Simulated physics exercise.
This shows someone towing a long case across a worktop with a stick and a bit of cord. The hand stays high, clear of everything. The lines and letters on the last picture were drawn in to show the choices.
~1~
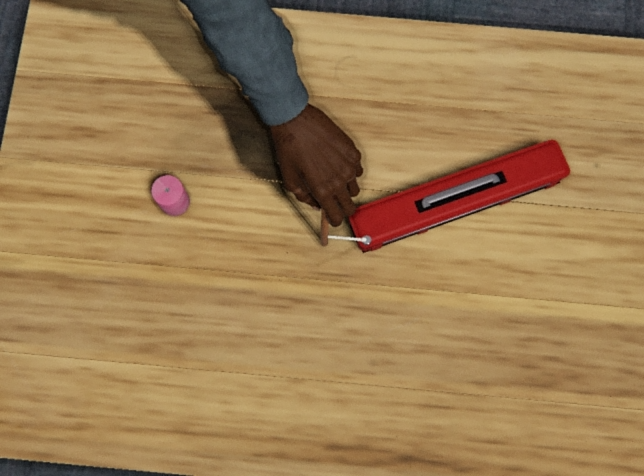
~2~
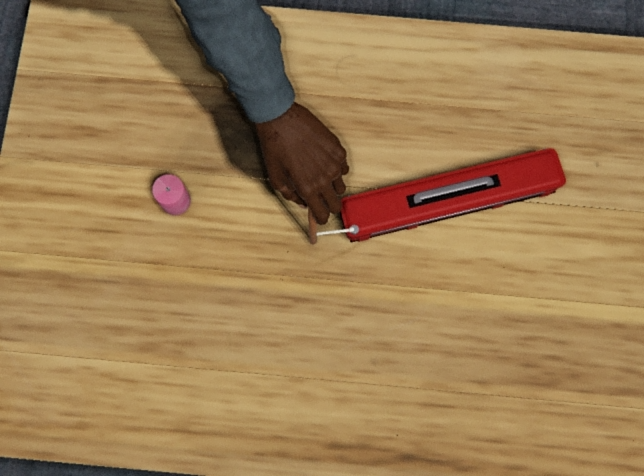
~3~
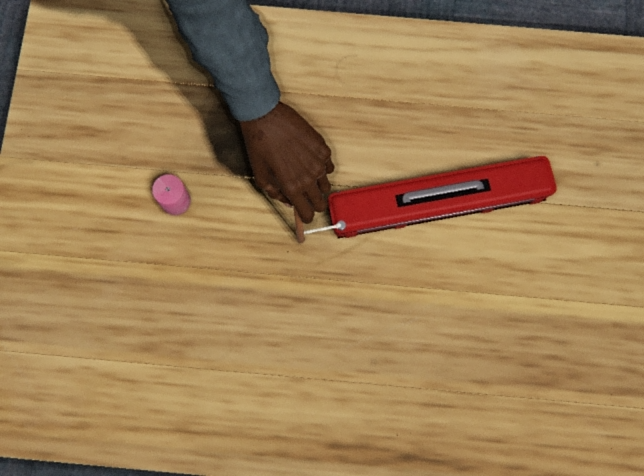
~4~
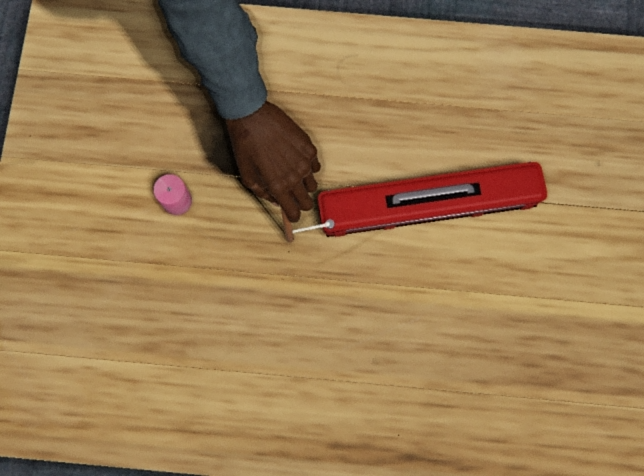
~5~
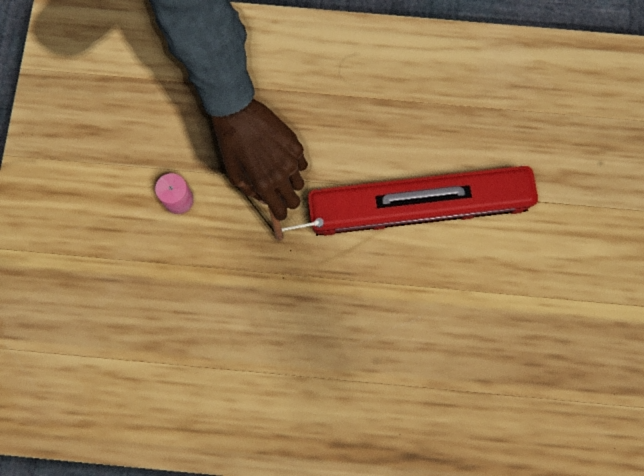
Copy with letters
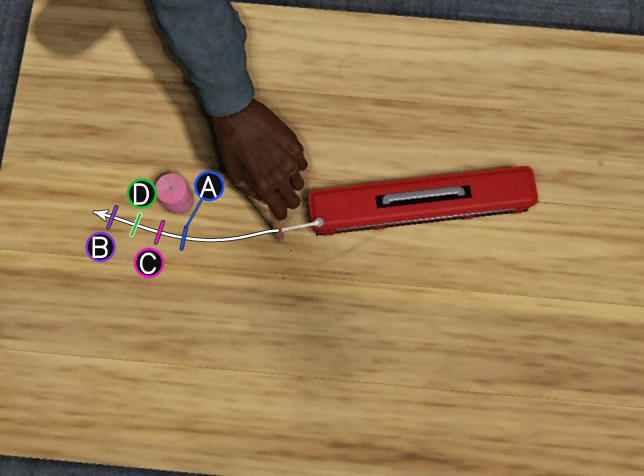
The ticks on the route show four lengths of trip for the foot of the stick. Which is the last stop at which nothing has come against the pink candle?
It can go as far as C.
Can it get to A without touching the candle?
For that mark, yes.
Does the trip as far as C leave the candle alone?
Yes.
On the copy, A at (184, 238); B at (113, 217); C at (159, 232); D at (136, 225); the route from (278, 230) via (184, 238) to (94, 212).
On C. First, foot of the stick (238, 239), middle of the case (384, 205).
Then, foot of the stick (194, 240), middle of the case (342, 214).
Finally, foot of the stick (160, 233), middle of the case (310, 217); nothing has been touched.
By contrast, A is safe but short; B is too far, the candle has been hit; D is too far, the candle has been hit.
